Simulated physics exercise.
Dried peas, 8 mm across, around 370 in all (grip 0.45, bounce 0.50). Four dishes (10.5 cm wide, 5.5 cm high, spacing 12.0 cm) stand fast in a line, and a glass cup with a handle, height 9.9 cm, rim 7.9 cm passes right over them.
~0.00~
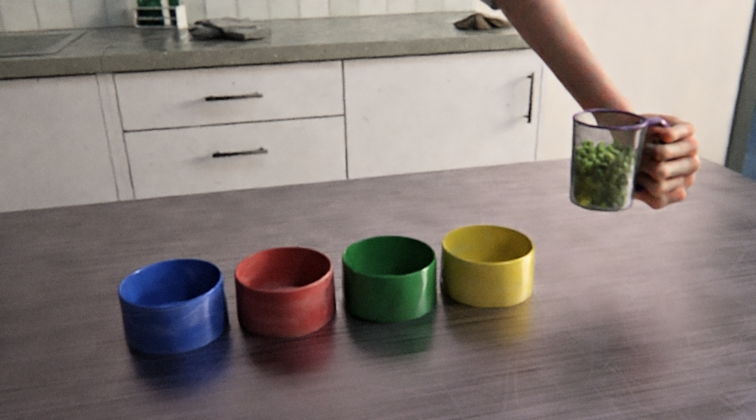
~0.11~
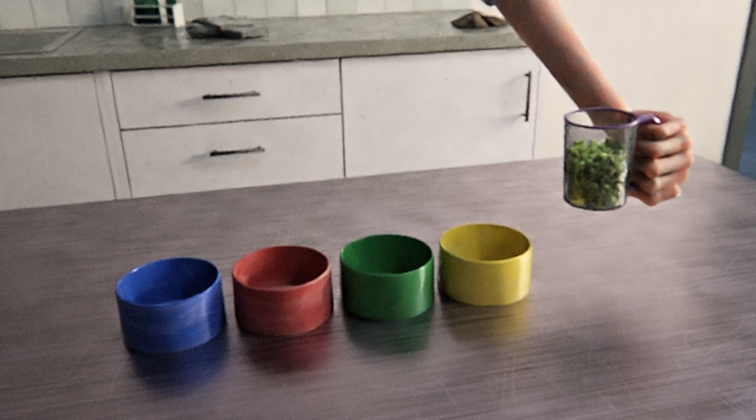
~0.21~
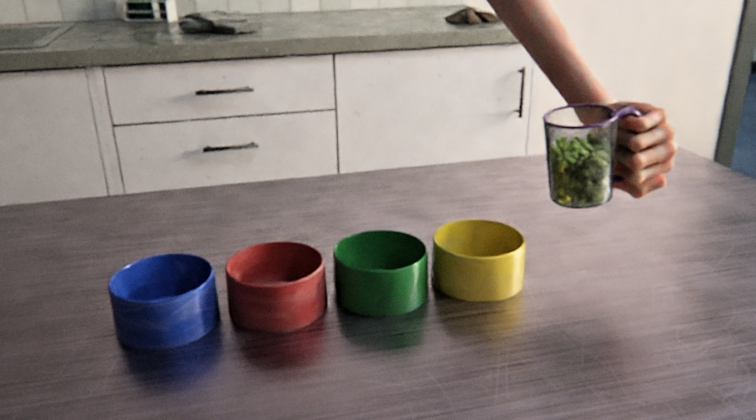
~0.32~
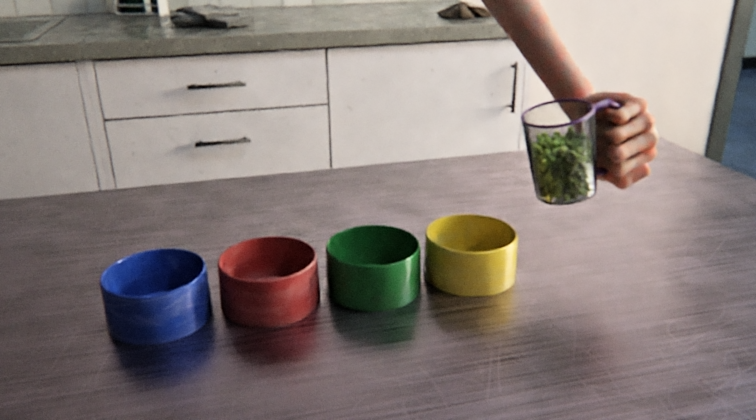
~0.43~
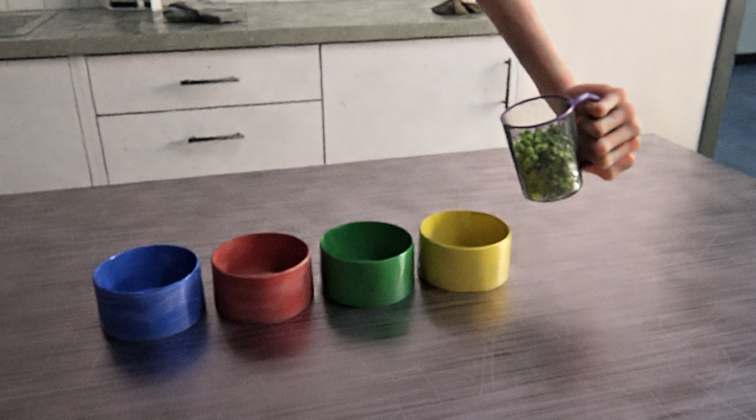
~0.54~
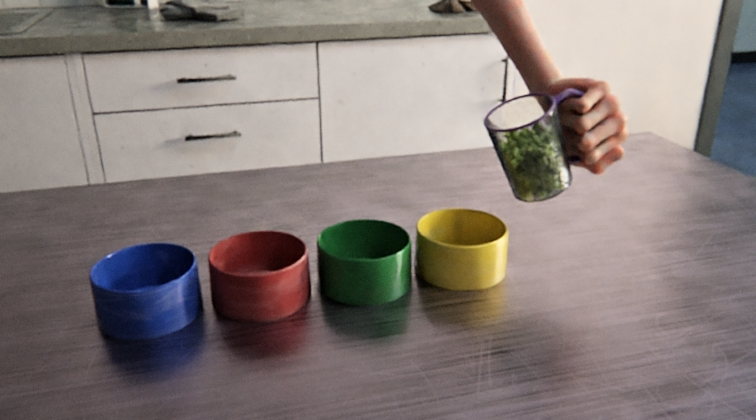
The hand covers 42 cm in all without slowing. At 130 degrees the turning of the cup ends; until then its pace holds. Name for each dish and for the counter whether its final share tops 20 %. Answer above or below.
Red above, blue below, green below, yellow below, counter below.
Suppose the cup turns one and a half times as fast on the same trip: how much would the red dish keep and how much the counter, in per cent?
Red 0, counter 0.
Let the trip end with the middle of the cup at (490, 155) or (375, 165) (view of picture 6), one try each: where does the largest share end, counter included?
Most goes to: Yellow, then green.
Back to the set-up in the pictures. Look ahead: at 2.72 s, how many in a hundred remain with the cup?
Some 0 per cent of the load.
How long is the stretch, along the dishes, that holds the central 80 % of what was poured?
About 6 cm.
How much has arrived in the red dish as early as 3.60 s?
About 95 per cent by then.
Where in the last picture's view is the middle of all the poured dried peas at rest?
At about (255, 279).
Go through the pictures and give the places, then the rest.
The first frame shows cup at (605, 161), tilt 0 degrees, lip at (578, 122), moved 0.0 cm; middle of the pieces at (606, 174); yellow dish at (488, 243); green dish at (389, 255); red dish at (284, 268); blue dish at (171, 282).
The second frame shows cup at (597, 160), tilt 2 degrees, lip at (569, 122), moved 0.6 cm; middle of the pieces at (599, 173).
The third frame shows cup at (580, 157), tilt 7 degrees, lip at (548, 123), moved 2.0 cm; middle of the pieces at (583, 170).
The fourth frame shows cup at (562, 153), tilt 13 degrees, lip at (525, 123), moved 3.3 cm; middle of the pieces at (566, 165).
The fifth frame shows cup at (544, 150), tilt 18 degrees, lip at (505, 124), moved 4.7 cm; middle of the pieces at (550, 162).
The sixth frame shows cup at (531, 149), tilt 23 degrees, lip at (488, 128), moved 6.0 cm; middle of the pieces at (538, 160); yellow dish at (462, 227); green dish at (364, 239); red dish at (258, 252); blue dish at (144, 266). Its pace works out near 50 degrees a second; the hand travels 13 cm a second.
After 1.85 s, tilt 86 degrees; cup holds 100 %.
Then, at 2.72 s, tilt 128 degrees; cup holds 0 %, red 95 %.
After 3.60 s, tilt 130 degrees; cup holds 0 %, red 95 %.
By 3.9 s all is still; red 95 %, blue 0 %, green 0 %, yellow 0 %, counter 5 %.
